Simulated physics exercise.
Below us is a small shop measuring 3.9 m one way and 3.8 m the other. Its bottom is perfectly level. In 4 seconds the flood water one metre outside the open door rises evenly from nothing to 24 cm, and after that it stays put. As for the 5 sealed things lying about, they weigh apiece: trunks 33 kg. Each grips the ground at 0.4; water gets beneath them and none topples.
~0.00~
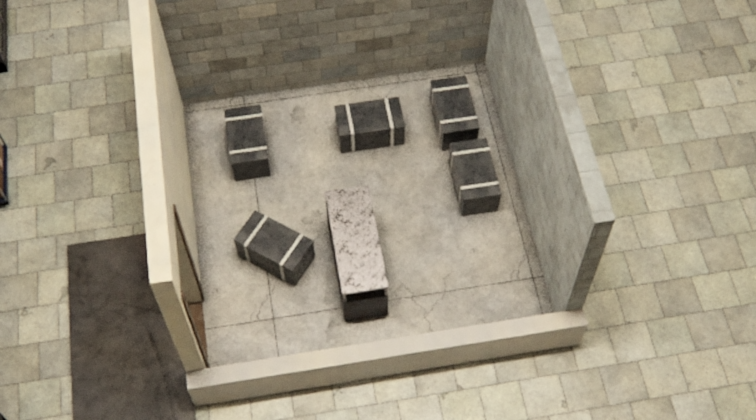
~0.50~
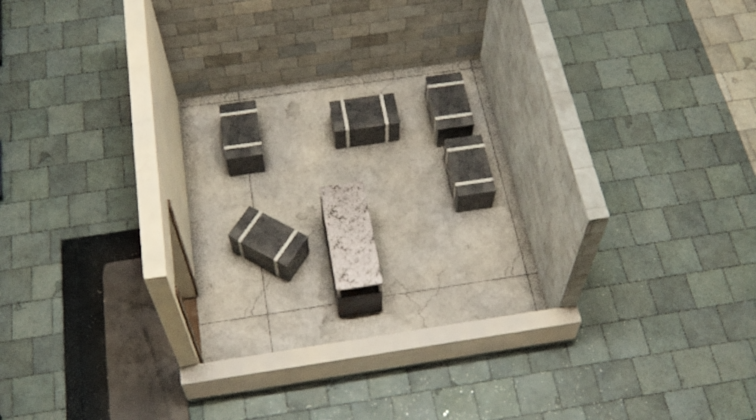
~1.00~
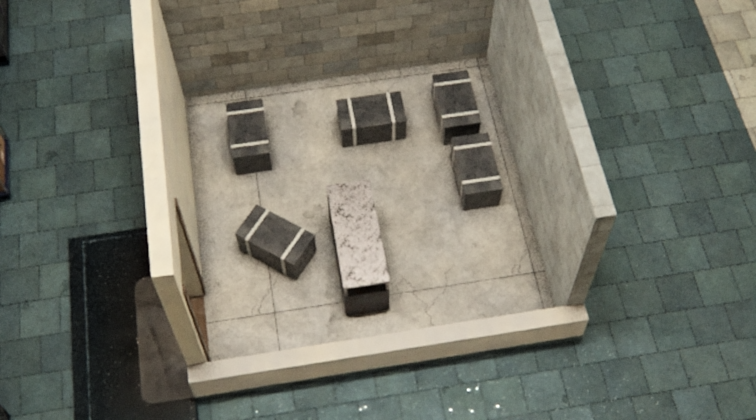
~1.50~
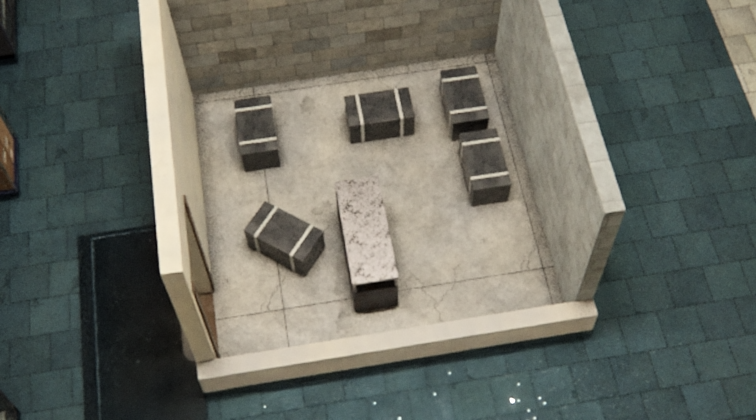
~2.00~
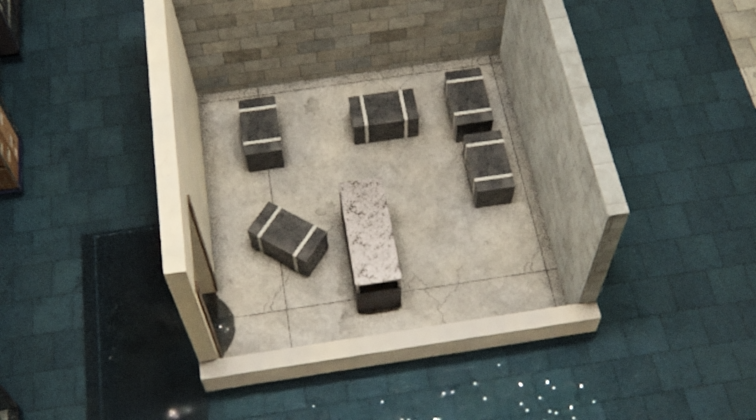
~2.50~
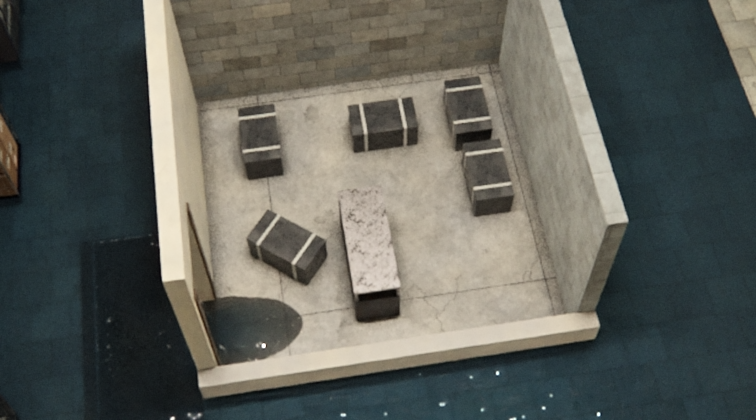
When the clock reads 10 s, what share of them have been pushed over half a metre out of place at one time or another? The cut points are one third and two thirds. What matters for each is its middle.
I'm guessing the result is few.
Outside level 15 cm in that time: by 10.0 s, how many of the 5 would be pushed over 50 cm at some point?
So the tally would be 0.
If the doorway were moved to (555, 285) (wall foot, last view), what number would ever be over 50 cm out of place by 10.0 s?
The answer then is 0.
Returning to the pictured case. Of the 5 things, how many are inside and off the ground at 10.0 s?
Total: 0.
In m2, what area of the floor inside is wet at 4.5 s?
Somewhere around 4.0 m2, roughly.
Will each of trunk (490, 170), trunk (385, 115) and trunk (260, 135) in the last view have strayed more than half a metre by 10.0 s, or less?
Same order as the question: Smaller, smaller, smaller.
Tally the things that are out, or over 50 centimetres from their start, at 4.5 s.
By my tally, 0.
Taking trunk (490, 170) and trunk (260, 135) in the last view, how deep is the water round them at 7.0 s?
Close to 4 and 2 centimetres.
After 3.5 s 0 of 5 are over 50 cm from their spots; 0 afloat.
After 4.5 s 0 of 5 are over 50 cm from their spots; 0 afloat.
After 7.0 s 1 of 5 are over 50 cm from their spots; 0 afloat.
After 10.0 s 1 of 5 are over 50 cm from their spots, and 1 have been at some point; 0 afloat.
